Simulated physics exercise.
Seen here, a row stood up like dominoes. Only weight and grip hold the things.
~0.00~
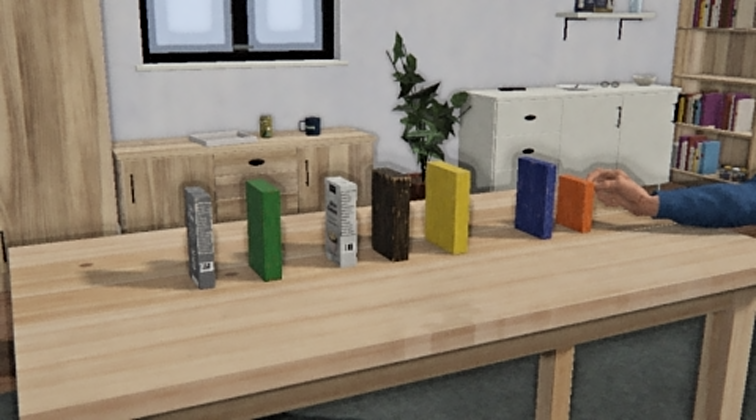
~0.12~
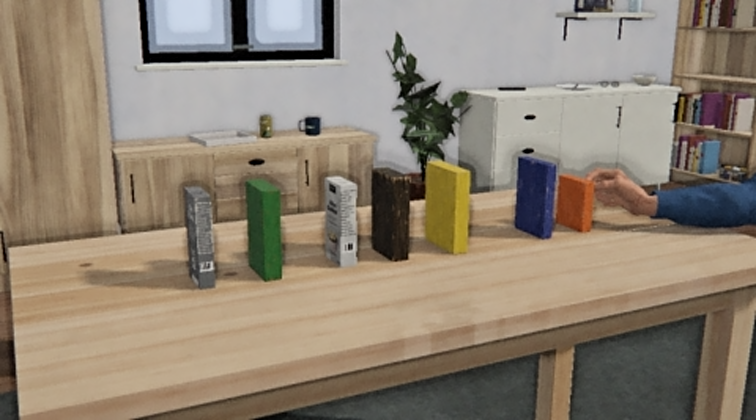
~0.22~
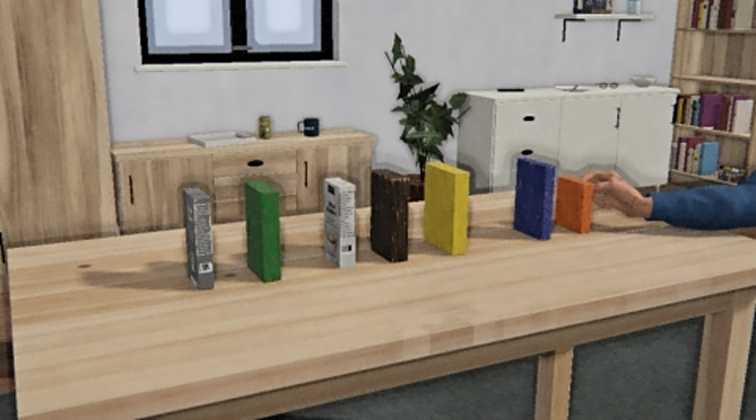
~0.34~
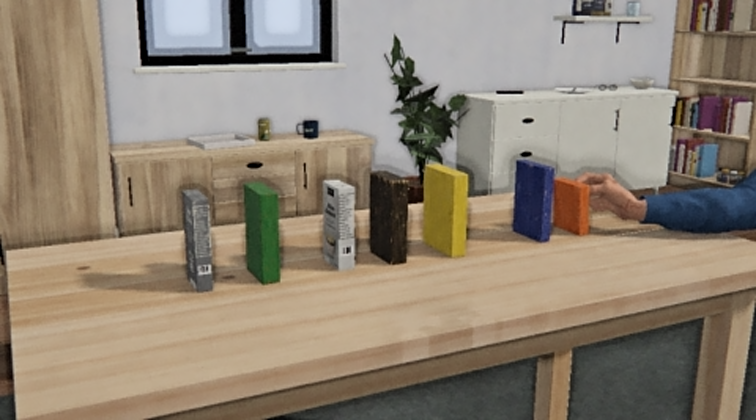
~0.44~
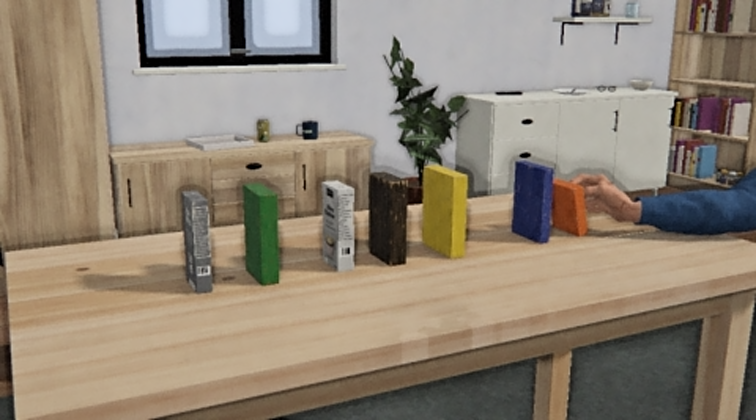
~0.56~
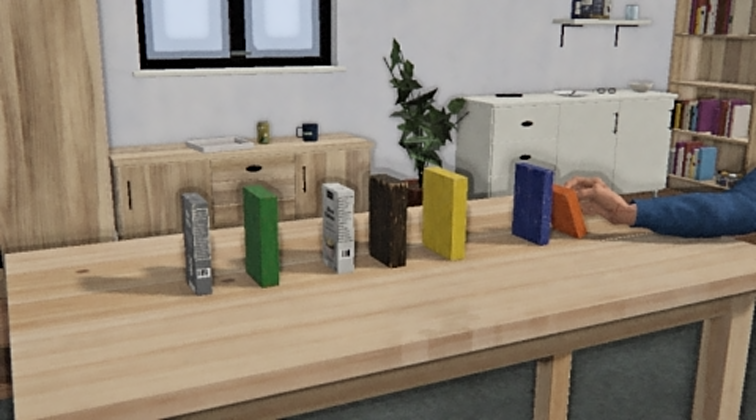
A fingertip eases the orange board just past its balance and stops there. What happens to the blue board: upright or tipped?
The blue board tips over.
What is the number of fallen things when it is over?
In all, 2.
Around 0.86 s, orange board 90° over; blue board rocked 21° from its first pose near (518, 206).
Around 1.06 s, orange board 90° over; blue board on its side near (488, 240).
Finally (1.6 s), down or leaning hard on the table, blue board; the other 4 still in place. Final places as the last picture's camera would see them, blue board near (486, 240).
